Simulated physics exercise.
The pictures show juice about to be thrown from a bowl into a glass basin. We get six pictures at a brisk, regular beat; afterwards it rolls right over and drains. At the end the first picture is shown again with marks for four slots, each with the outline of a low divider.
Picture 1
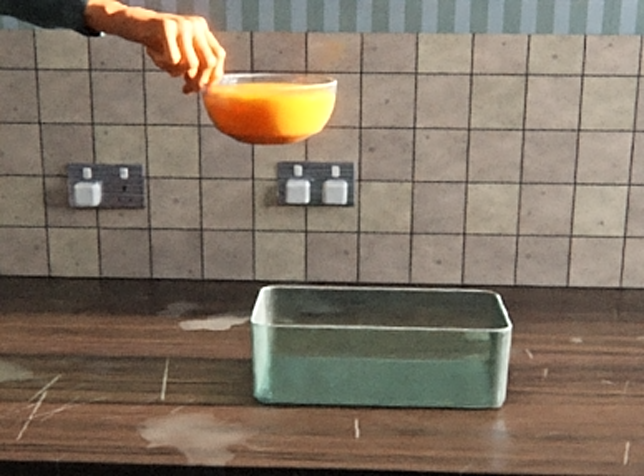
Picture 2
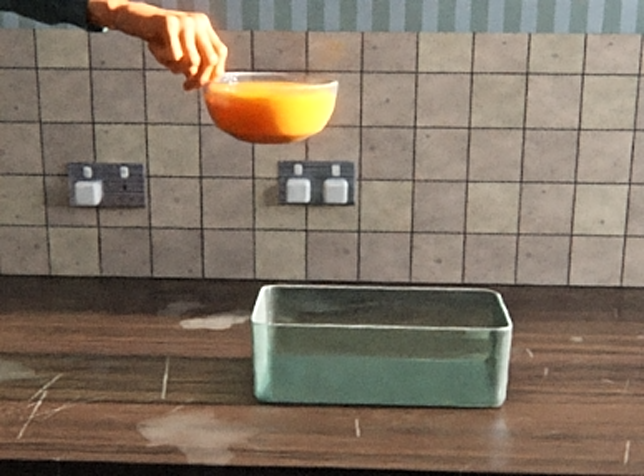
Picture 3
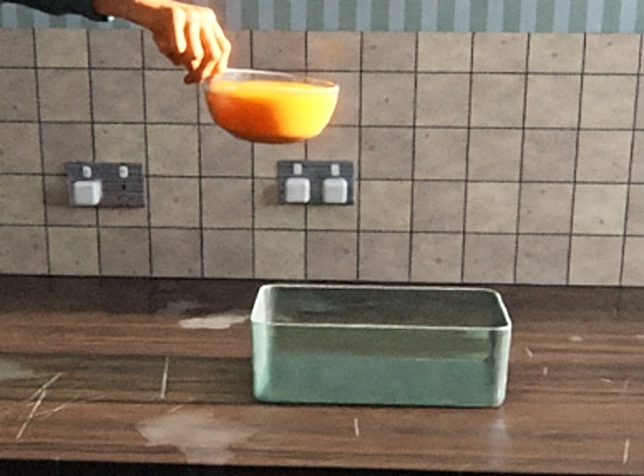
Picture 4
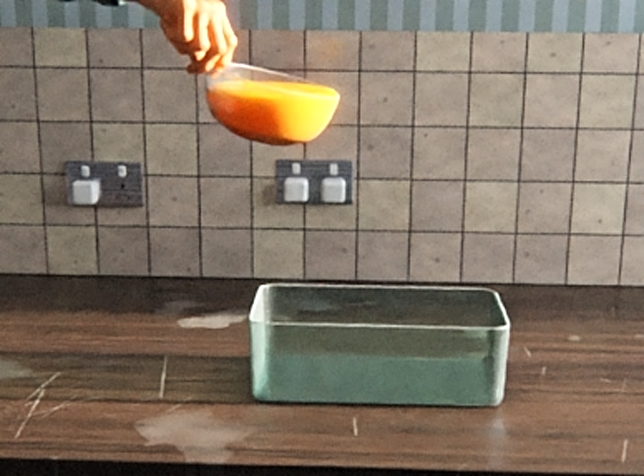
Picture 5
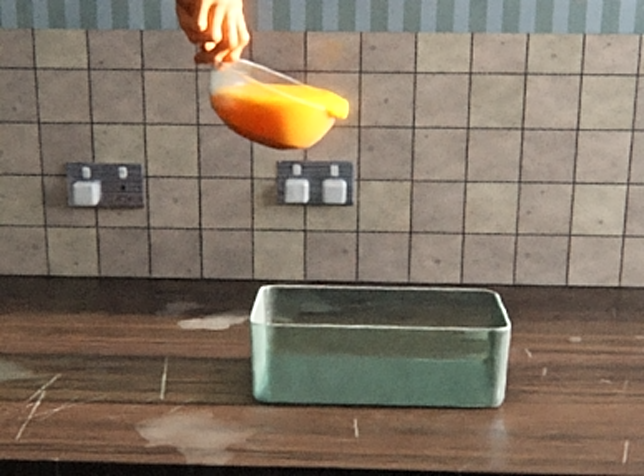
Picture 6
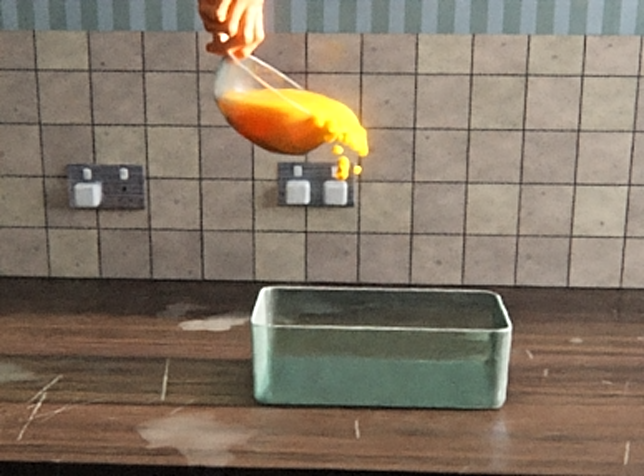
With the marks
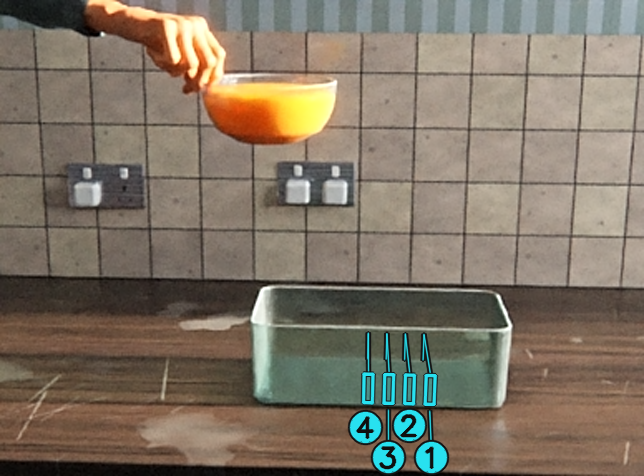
A hand in a dark sleeve, reaching in from the upper left, holds a clear glass bowl of orange juice above a dark, scratched wooden counter, seen from the front by a still camera. A greenish rectangular glass basin sits below, before beige wall tiles with sockets. The hand shifts right and tilts the bowl rightward, and juice slides over its lip in blobs.
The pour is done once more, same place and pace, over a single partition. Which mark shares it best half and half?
Position 2.
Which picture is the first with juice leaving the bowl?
Picture 5.
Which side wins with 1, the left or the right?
The left side.
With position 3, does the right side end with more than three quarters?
No, it does not.
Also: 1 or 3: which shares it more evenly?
It is 3.
In cyan, 1 at (429, 410); 2 at (409, 410); 3 at (388, 409); 4 at (367, 409).
Choosing 1, about 78 % ends left of the wall and 17 % right of it; 5 % is lost outside.
Choosing 2, about 52 % ends left of the wall and 45 % right of it; 3 % is lost outside.
Choosing 3, about 35 % ends left of the wall and 62 % right of it; 3 % is lost outside.
Choosing 4, about 26 % ends left of the wall and 72 % right of it.
